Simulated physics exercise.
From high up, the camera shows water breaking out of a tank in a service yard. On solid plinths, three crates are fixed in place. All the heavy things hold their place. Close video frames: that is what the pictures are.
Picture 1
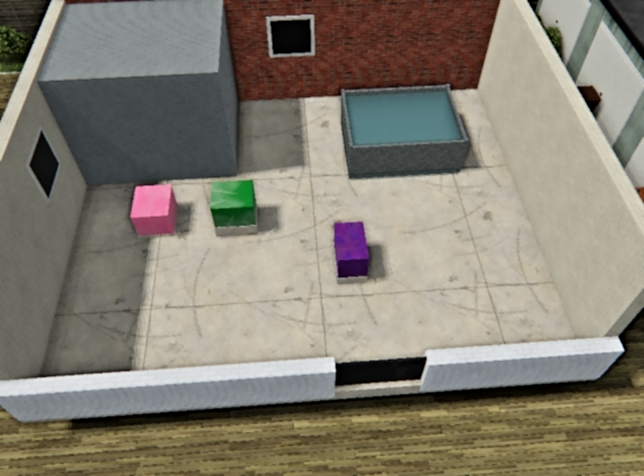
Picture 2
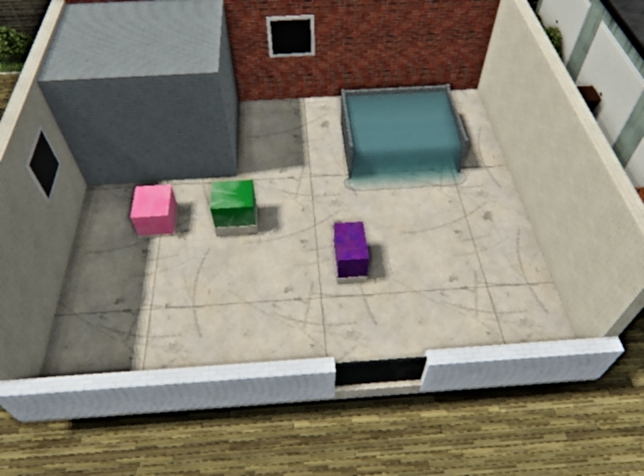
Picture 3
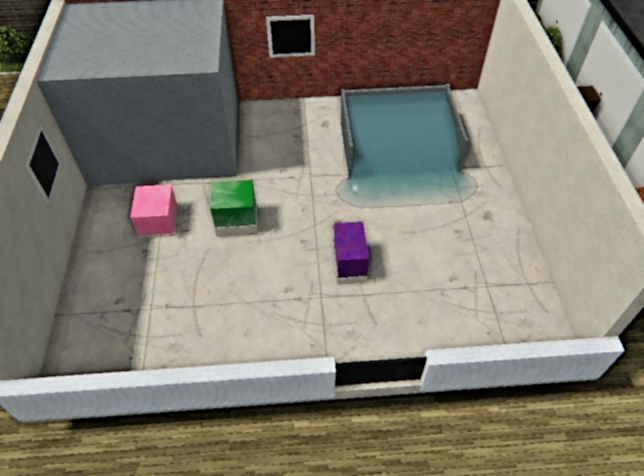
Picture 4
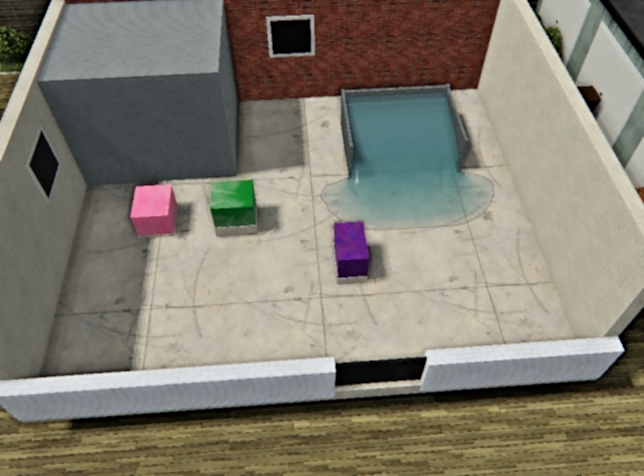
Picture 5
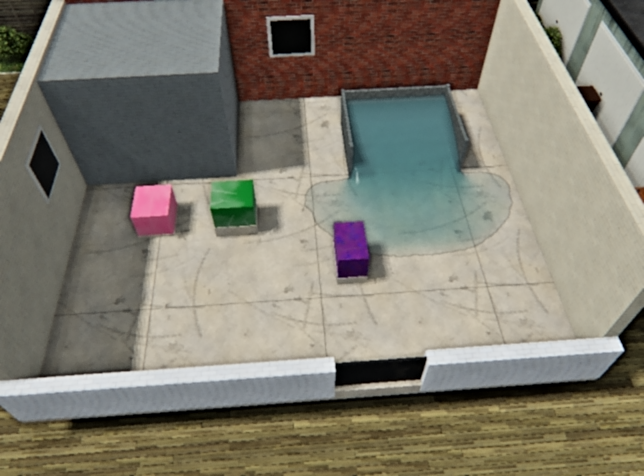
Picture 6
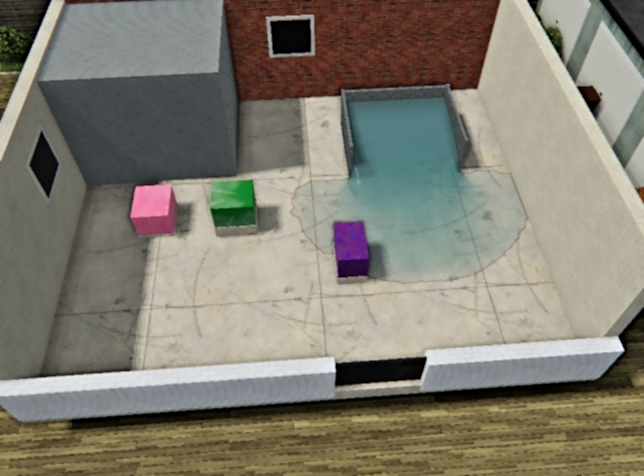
Walled service yard seen from above, water pouring from a tank and spreading across pale paving around a purple block.
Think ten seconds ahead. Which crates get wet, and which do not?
Crate by crate: The pink crate does, the green crate does not, the purple crate does.
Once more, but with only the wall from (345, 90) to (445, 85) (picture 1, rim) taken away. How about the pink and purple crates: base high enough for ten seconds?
As I see it, the pink crate gets reached, and the purple crate is not reached.
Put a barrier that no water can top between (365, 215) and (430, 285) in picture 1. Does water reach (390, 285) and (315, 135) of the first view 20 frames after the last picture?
Reached, untouched.
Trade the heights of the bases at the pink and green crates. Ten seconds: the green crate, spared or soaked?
In that case the green crate gets splashed.
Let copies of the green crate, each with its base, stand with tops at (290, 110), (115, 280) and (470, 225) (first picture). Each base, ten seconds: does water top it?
Respectively: Comes through fine, comes through fine and is reached.
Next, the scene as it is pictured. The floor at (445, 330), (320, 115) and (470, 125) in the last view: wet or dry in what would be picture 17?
First inundated, second spared, third spared.
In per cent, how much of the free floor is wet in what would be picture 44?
Around 75 in a hundred.
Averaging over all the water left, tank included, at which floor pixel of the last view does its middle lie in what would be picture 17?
That puts it at around (419, 243).
A moment on, water covers 35 % of the floor; the pink crate not reached, the green crate water round its plinth, the purple crate water round its plinth.
Next, water covers 45 % of the floor; the pink crate not reached, the green crate water round its plinth, the purple crate water round its plinth.
Then, water covers 65 % of the floor; the pink crate water round its plinth, the green crate water round its plinth, the purple crate water round its plinth.
Later, water covers 75 % of the floor; the pink crate water round its plinth, the green crate water round its plinth, the purple crate water round its plinth.
In the end, water covers 95 % of the floor; the pink crate was topped, the green crate stayed above the water, the purple crate was topped.
